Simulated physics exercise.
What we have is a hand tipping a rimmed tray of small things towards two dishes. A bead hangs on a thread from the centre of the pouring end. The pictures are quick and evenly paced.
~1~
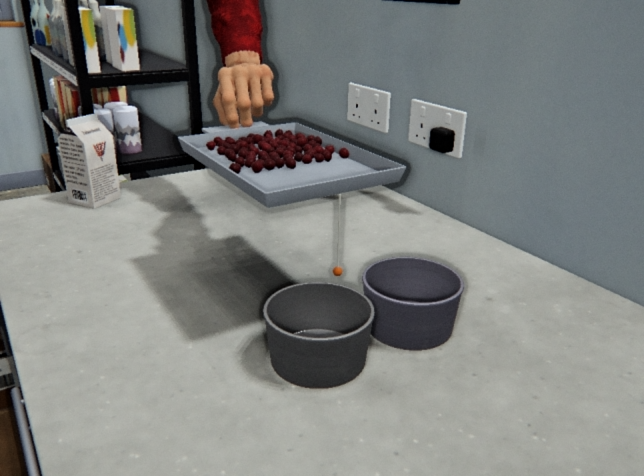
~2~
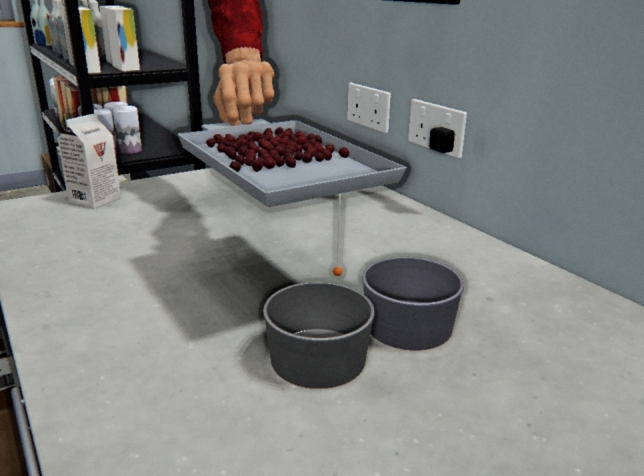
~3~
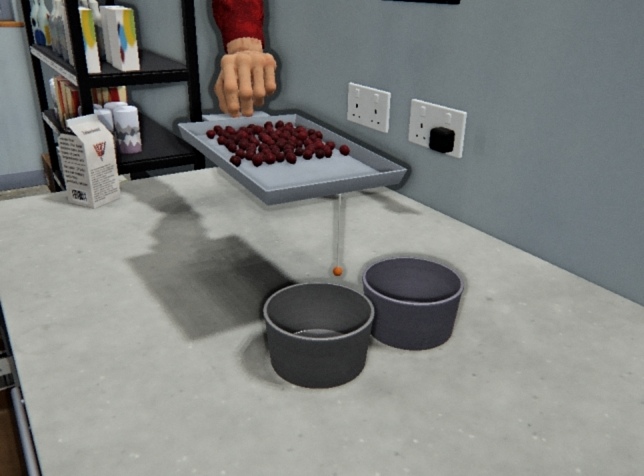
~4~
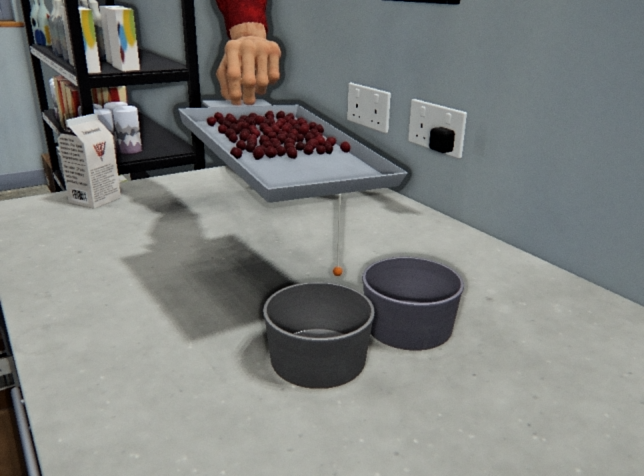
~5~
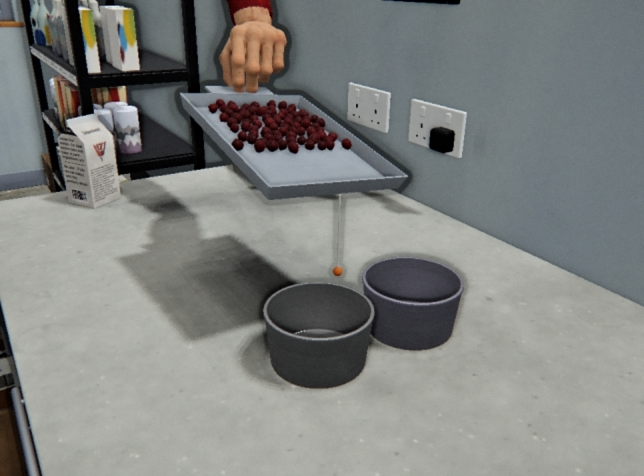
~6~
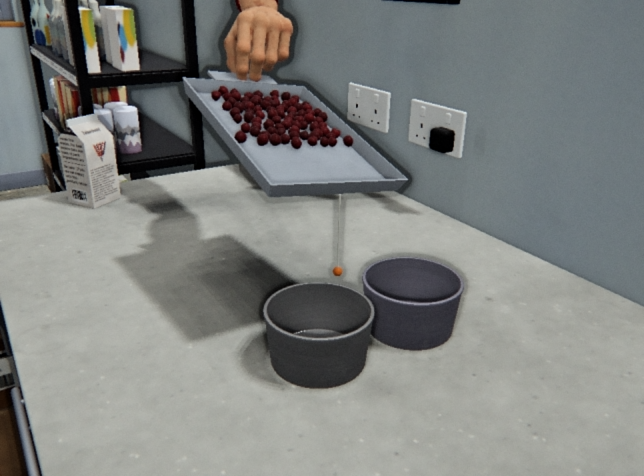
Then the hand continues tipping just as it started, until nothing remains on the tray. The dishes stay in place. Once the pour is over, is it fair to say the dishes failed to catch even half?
I expect the dishes to receive the greater amount.
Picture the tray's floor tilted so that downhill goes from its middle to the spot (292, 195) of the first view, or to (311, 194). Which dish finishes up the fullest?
It would be the left-side one to begin with, and after that the left-side one.
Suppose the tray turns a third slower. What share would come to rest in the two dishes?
Result: About 90 per cent.
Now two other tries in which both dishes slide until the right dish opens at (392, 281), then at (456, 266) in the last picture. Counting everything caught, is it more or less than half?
Result - try one, past the halfway mark; try two, past the halfway mark.
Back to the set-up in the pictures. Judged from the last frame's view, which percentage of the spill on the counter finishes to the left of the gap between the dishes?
Left portion: Around 20 %.
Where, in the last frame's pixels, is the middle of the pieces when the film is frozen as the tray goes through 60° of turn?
Centre estimate: (364, 155).
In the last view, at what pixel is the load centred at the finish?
Somewhere close to (413, 320) in the last picture.
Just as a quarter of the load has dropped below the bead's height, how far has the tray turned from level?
110°, roughly.
Just after the last frame, tray tipped steeply; almost all on the tray; just a few in the right dish; just a few in the air.
A moment on, tray tipped right over; the larger part on the tray; about a tenth in the right dish.
Further on, tray tipped past a quarter turn; just a few in the left dish; the larger part in the right dish; about a tenth outside both; just a few in the air.
When it is over, tray tipped past a quarter turn; just a few in the left dish; the larger part in the right dish; about a tenth outside both.
